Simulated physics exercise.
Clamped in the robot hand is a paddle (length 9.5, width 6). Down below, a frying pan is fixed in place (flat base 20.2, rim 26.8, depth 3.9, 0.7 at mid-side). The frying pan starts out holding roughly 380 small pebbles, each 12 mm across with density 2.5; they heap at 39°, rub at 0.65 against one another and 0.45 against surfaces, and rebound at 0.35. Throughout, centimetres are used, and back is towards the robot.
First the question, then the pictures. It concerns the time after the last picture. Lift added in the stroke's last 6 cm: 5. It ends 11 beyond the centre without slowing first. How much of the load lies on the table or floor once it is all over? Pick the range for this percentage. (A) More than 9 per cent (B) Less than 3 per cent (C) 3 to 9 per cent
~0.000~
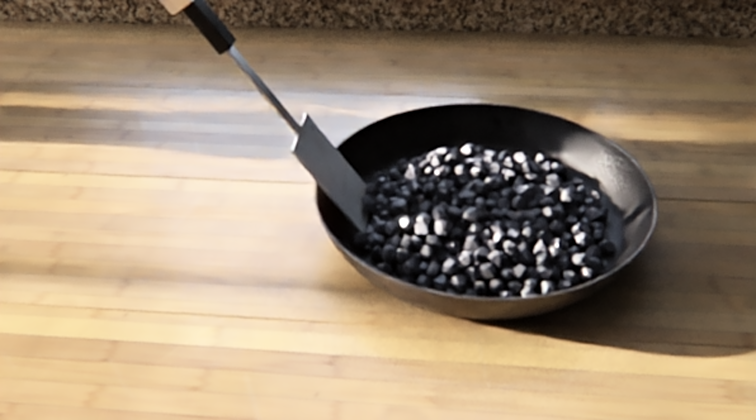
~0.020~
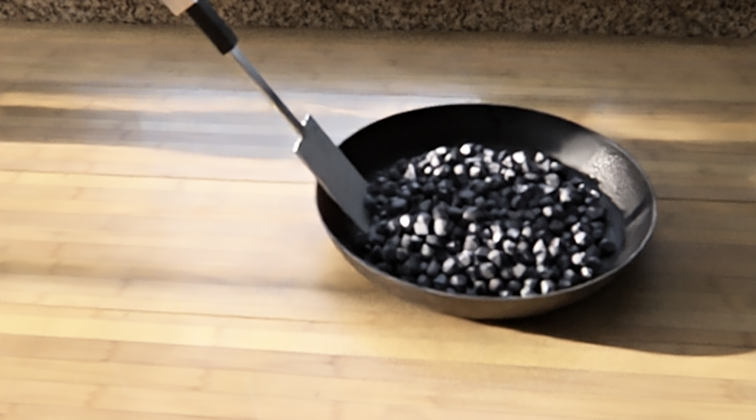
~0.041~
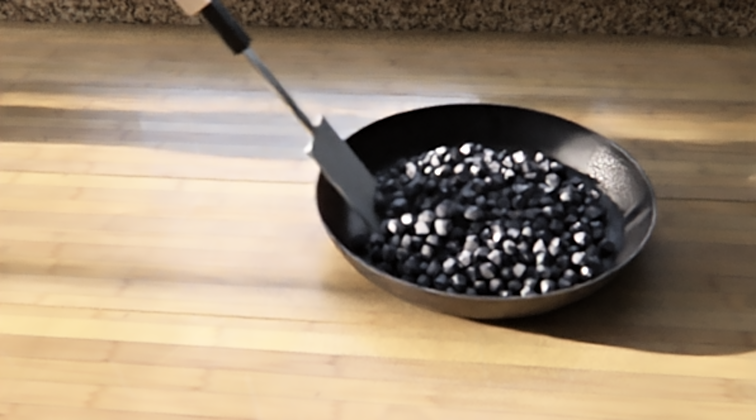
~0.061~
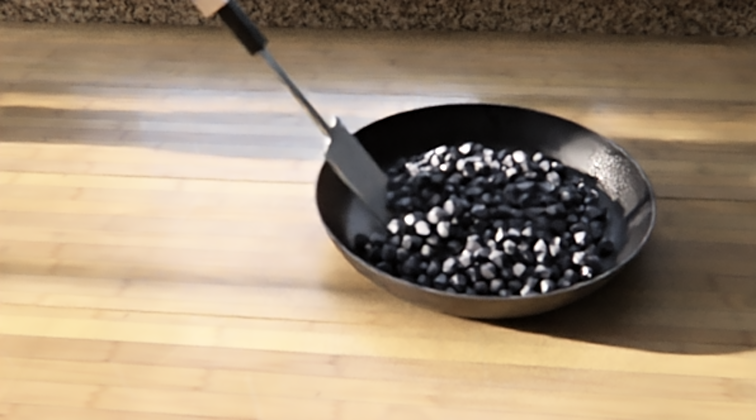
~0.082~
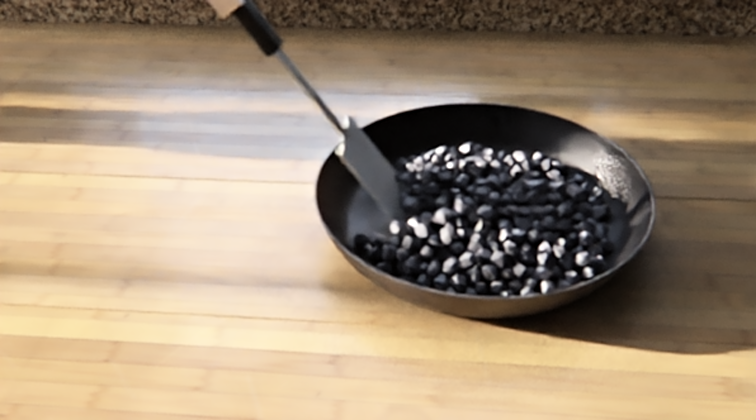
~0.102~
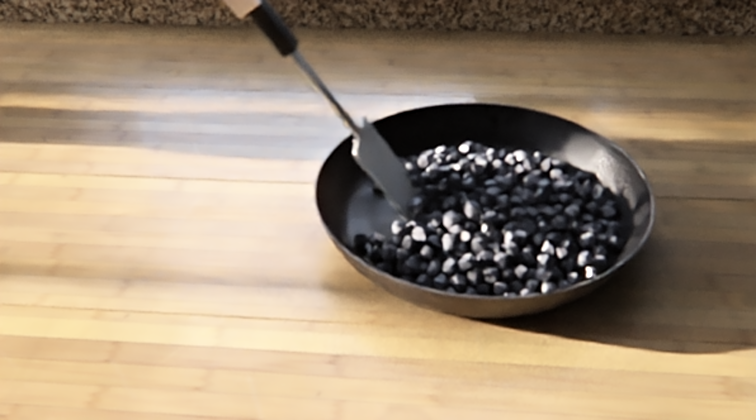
(A) More than 9 per cent.
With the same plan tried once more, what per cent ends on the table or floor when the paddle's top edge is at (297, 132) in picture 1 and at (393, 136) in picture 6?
Close to 15 in a hundred.
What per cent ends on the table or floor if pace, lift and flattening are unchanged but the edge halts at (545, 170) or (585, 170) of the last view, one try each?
The two tries give near 0 and near 5 in a hundred.
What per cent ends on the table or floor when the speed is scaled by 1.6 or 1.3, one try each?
The two tries give roughly 20 and 10 in a hundred.
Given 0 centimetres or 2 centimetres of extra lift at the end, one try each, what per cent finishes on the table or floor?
You'd get some 15 per cent with the first setting and some 15 per cent with the second.
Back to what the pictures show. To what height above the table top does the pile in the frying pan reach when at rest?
About 5.0 cm above the table.
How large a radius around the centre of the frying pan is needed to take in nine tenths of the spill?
About 30 cm.
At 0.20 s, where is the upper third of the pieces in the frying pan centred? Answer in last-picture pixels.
Near (520, 201).
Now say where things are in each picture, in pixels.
Paddle top edge at (299, 131), sloping 56°; upper third of the load around (471, 204), from x 360 to 605, top at y 150; 385 in the frying pan, in the first frame.
Paddle top edge at (302, 132), sloping 56°; upper third of the load around (471, 204), from x 360 to 605, top at y 150, in the second frame.
Paddle top edge at (314, 132), sloping 56°; upper third of the load around (464, 203), from x 360 to 605, top at y 150, in the third frame.
Paddle top edge at (329, 133), sloping 56°; upper third of the load around (467, 199), from x 360 to 605, top at y 150, in the fourth frame.
Paddle top edge at (344, 133), sloping 56°; upper third of the load around (475, 198), from x 360 to 605, top at y 150, in the fifth frame.
Paddle top edge at (358, 134), sloping 56°; upper third of the load around (483, 201), from x 360 to 615, top at y 150; 385 in the frying pan, in the sixth frame.
By 0.20 s, sloping 56°, highest piece 4 above the table; 385 in the frying pan.
By 0.30 s, sloping 56°, highest piece 6 above the table; 385 in the frying pan.
By 0.55 s, sloping 56°, highest piece 5 above the table; 327 in the frying pan, 53 on the table or floor, 5 on the blade or in flight.
By 1.60 s, sloping 56°, highest piece 5 above the table; 327 in the frying pan, 58 on the table or floor.
Final count, 327 in the frying pan, 58 on the table or floor. That is 15 % on the table or floor.
